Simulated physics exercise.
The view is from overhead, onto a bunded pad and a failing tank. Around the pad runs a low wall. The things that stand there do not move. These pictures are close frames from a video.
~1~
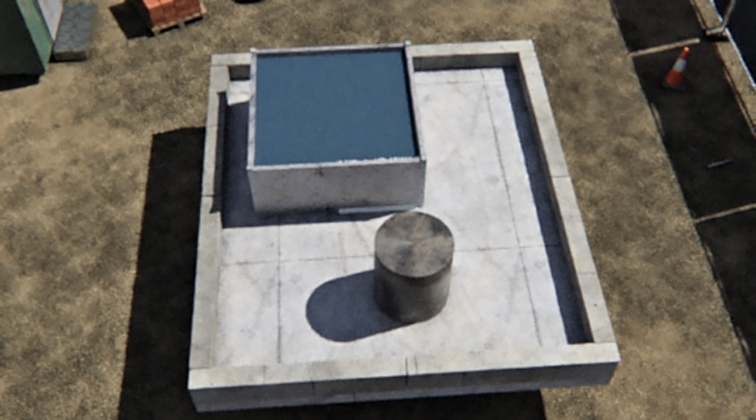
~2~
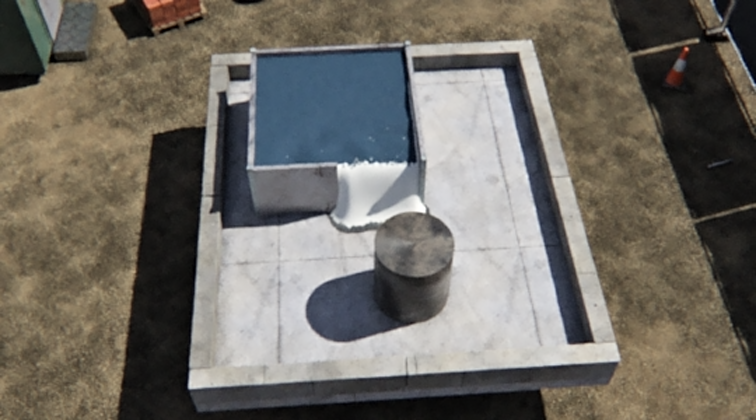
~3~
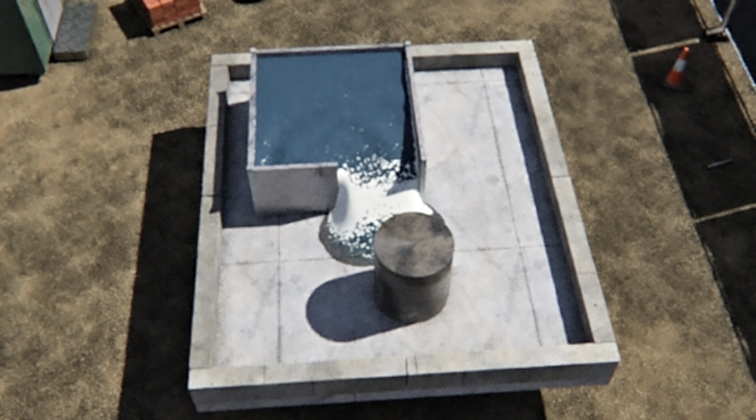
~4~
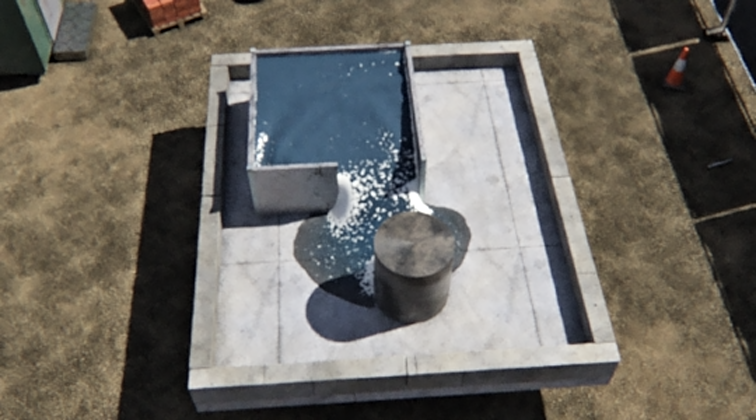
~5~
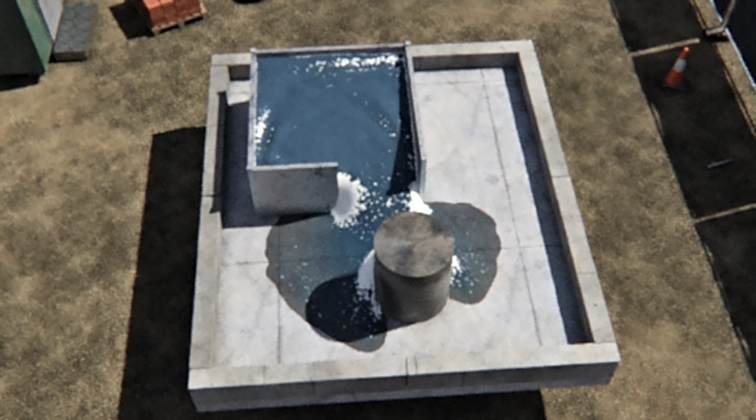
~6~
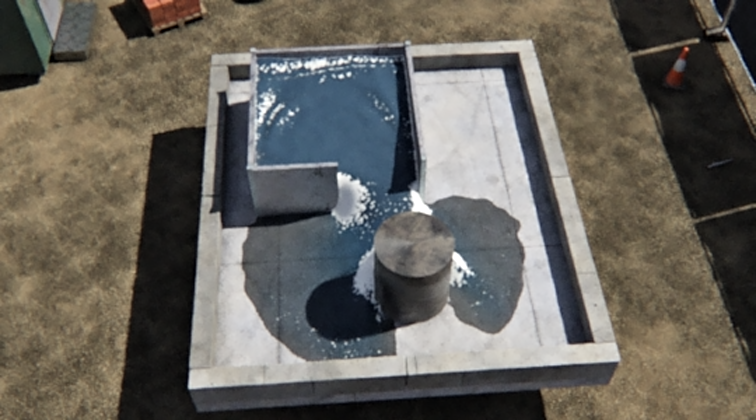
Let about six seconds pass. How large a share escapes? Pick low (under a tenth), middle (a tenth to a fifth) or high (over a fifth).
I would say low, under a tenth.
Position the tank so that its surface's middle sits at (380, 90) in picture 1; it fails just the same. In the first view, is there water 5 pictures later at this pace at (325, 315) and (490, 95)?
Taking the points as listed, the first is submerged and the second left unsoaked.
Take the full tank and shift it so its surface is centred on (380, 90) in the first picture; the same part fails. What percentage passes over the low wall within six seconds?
Measured share: Close to 10 per cent.
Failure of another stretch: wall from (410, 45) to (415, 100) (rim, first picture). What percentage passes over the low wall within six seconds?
About 18 %.
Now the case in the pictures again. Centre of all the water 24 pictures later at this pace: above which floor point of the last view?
I'd mark it close to (368, 217).
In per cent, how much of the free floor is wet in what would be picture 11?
Around 55 percent of it.
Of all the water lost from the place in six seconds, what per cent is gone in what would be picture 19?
Near 65 in a hundred.
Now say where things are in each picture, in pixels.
In the first frame, still water in the water tank at (334, 107).
In the second frame, water pours out at (379, 190) and has run to a hidden place.
In the third frame, water pours out at (379, 193) and has run to (344, 256).
In the fourth frame, water pours out at (379, 194) and has run to (362, 300).
In the fifth frame, water pours out at (379, 194) and has run to (365, 345).
In the sixth frame, the front is at a hidden place, out from the gap at (379, 194).
A moment on, water covers 40 % of the floor; the low wall has let 0 % over.
Next, water covers 45 % of the floor; the low wall has let 0 % over.
Then, water covers 60 % of the floor; the low wall has let 4 % over.
Later, water covers 75 % of the floor; the low wall has let 7 % over.
In the end, water covers 80 % of the floor; the low wall has let 7 % over.
